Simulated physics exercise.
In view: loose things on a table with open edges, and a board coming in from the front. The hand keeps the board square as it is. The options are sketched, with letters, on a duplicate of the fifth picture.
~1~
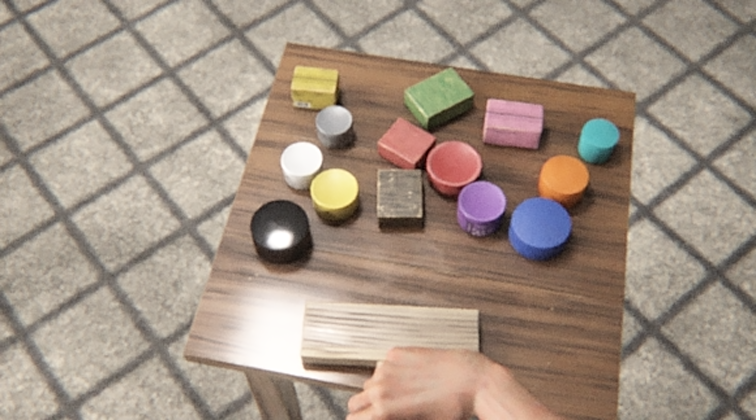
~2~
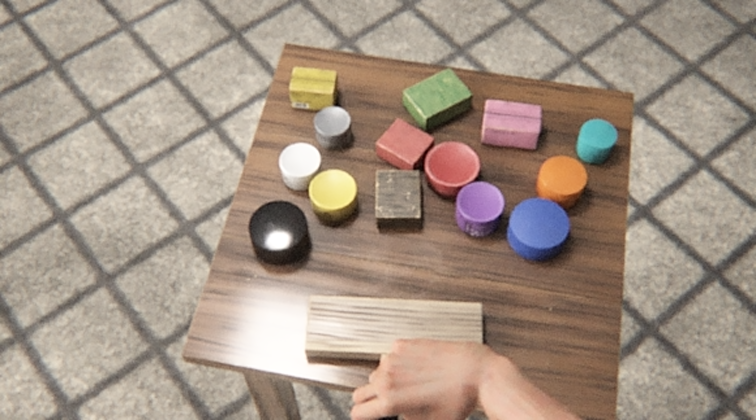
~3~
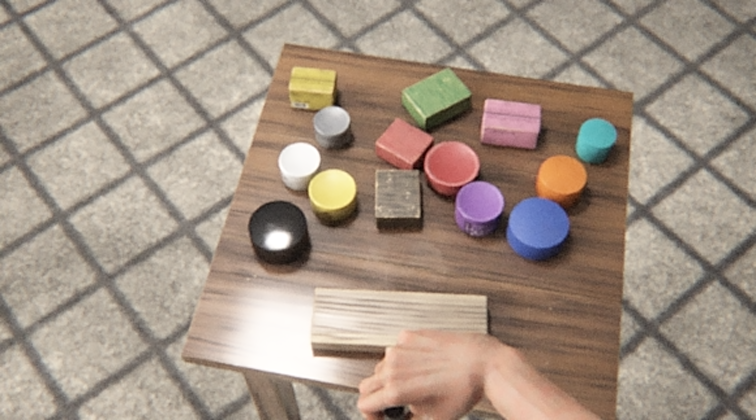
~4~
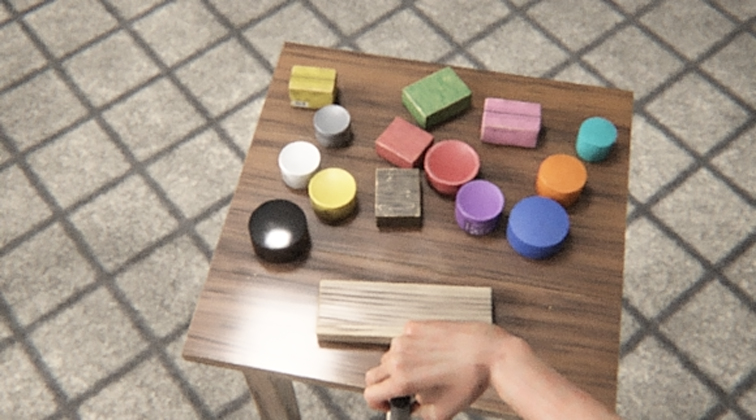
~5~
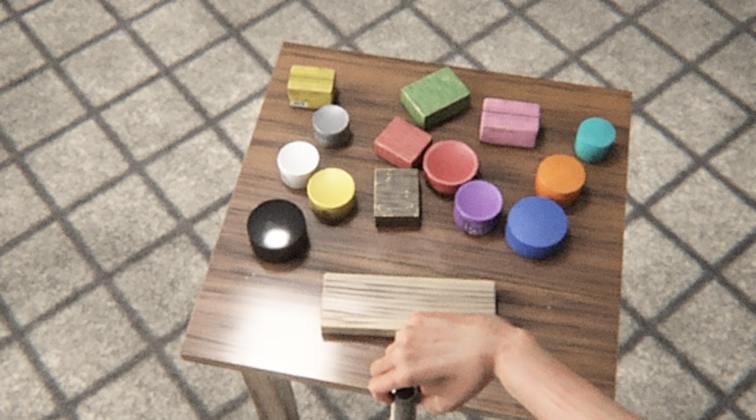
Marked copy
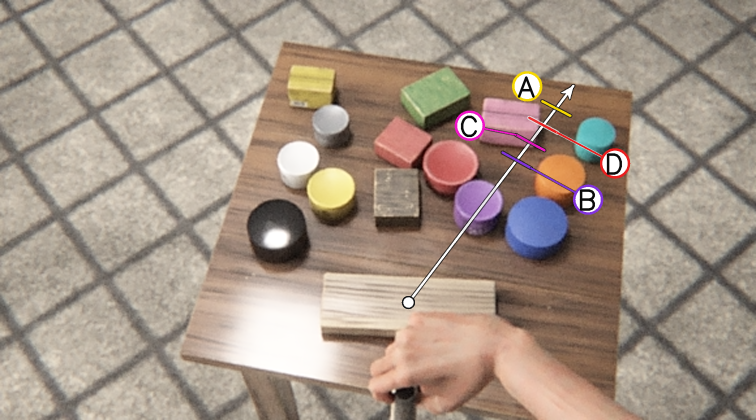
A hand holding a pale wooden board at the front of a brown table slides it a short way forward and slightly right, keeping it square, seen from above by a nearly still camera over a grey tiled floor. Yellow, green and pink blocks sit at the back, with red and dark blocks centrally. Round grey, white, yellow and black containers stand left, red and purple ones near the middle, and teal, orange and blue ones right, all staying put.
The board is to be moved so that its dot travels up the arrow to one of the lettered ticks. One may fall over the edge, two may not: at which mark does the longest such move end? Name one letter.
Mark C.
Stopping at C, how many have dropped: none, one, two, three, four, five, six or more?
In all, one.
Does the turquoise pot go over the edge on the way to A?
Yes.
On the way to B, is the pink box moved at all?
Yes.
On the marked copy, A at (556, 108); B at (517, 161); C at (530, 143); D at (543, 125); the arrow from (408, 302) to (573, 86); the white dot at (408, 302).
With C. Early on, board (455, 245); orange pot (571, 165); blue tin (556, 206).
Further on, board (498, 188); blue tin (607, 184); turquoise pot (604, 118).
At the end, board (529, 148); blue tin over the edge; turquoise pot (614, 91); one fallen.
As for the rest, A drops four; B is within the limit but short; D drops three.
